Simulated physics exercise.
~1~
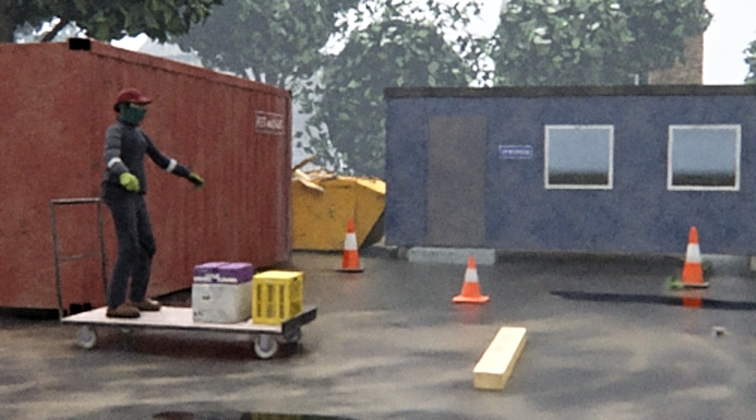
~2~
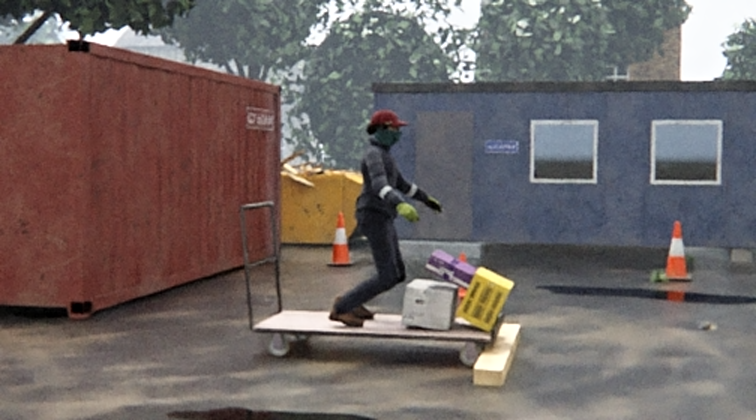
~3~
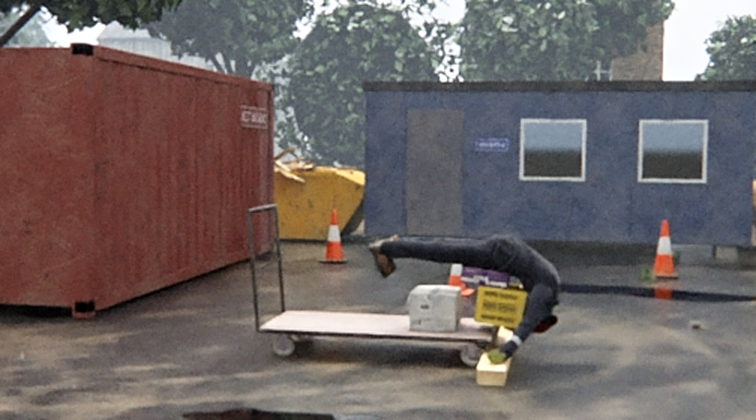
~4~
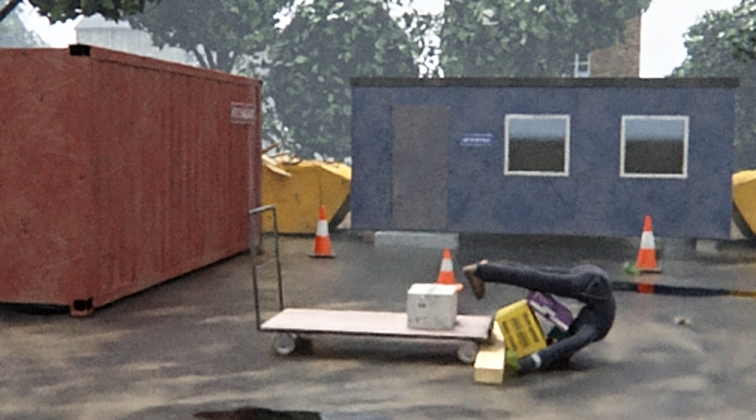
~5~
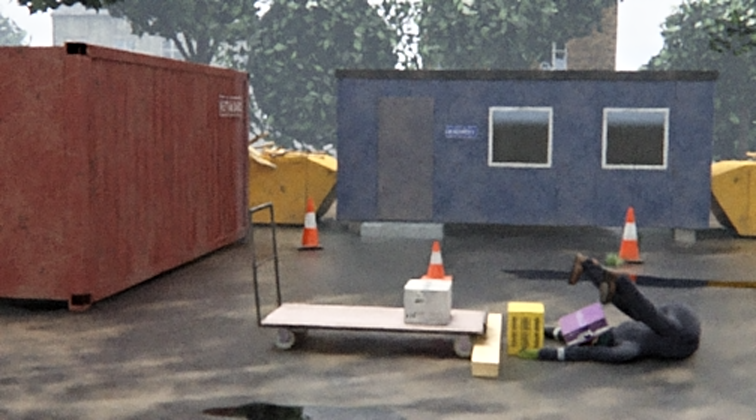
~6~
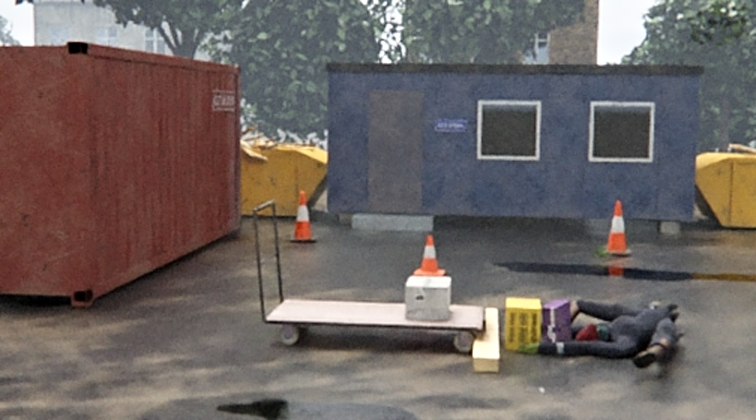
We see a person in a red cap riding a flatbed trolley rightward into a low sill, where it stops abruptly and they pitch headfirst over the front, ending lying beyond it beside the yellow crate and purple parcel, while the white parcel stays aboard.
